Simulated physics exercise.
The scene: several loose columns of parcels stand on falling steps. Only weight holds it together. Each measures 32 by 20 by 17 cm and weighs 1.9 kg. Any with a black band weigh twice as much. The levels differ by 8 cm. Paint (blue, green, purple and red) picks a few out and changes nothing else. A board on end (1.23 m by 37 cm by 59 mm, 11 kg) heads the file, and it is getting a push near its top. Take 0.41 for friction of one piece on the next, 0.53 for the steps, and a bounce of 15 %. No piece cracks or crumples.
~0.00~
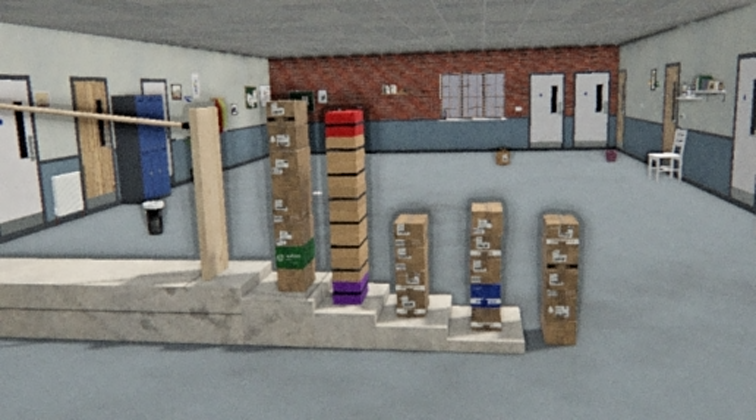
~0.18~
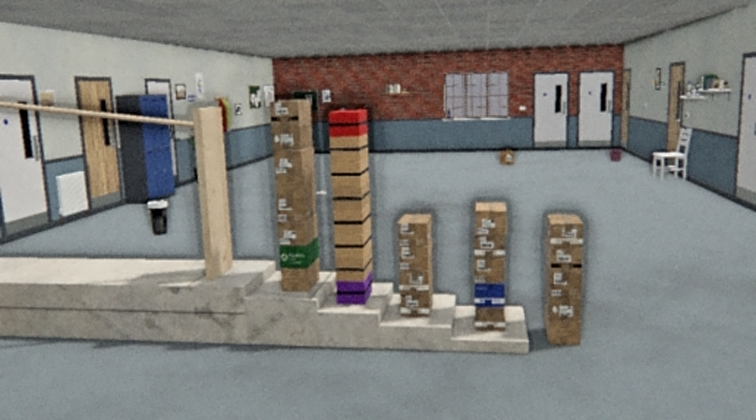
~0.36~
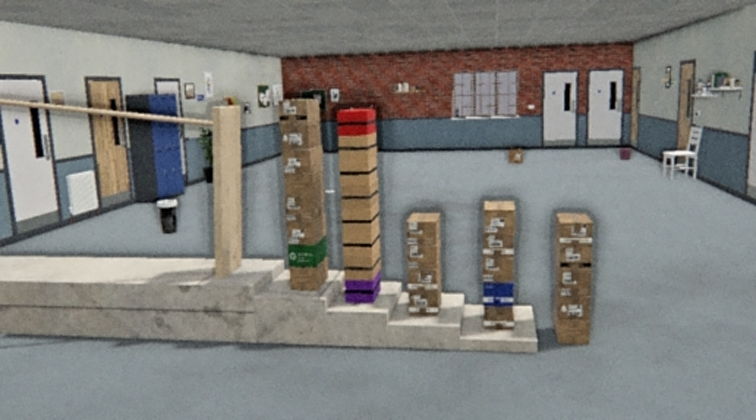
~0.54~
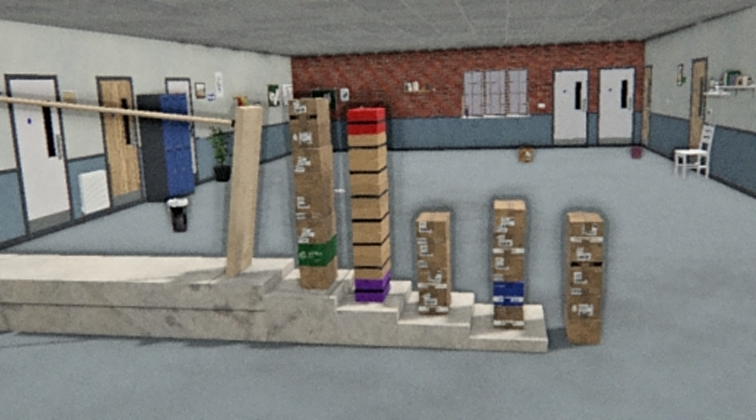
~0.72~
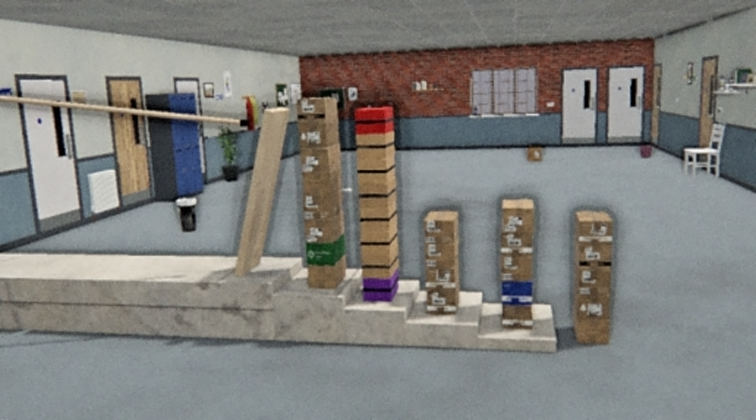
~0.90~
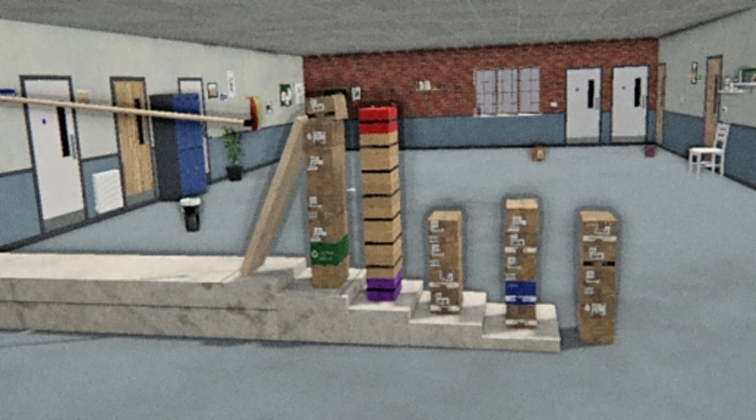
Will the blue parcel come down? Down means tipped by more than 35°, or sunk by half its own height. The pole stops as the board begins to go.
The blue parcel falls.
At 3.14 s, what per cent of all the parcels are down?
By then 85 per cent.
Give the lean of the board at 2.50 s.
Some 60° from upright.
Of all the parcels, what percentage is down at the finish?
Roughly 90 per cent of them.
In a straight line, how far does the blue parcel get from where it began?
About 40 cm.
After 2.50 s, board 61° from upright; 12 of the 30 parcels down; blue parcel unmoved; red parcel leaning 56°, 30 cm lower.
After 3.14 s, board 76° from upright; 25 of the 30 parcels down; blue parcel leaning 62°, 12 cm lower; red parcel on its side.
At rest (5.1 s), board 76° from upright; 27 of the 30 parcels down; blue parcel on its side; green parcel leaning 71°, 7 cm lower; purple parcel unmoved. As the last picture would show them, middles, blue parcel near (572, 314), green parcel near (365, 259).
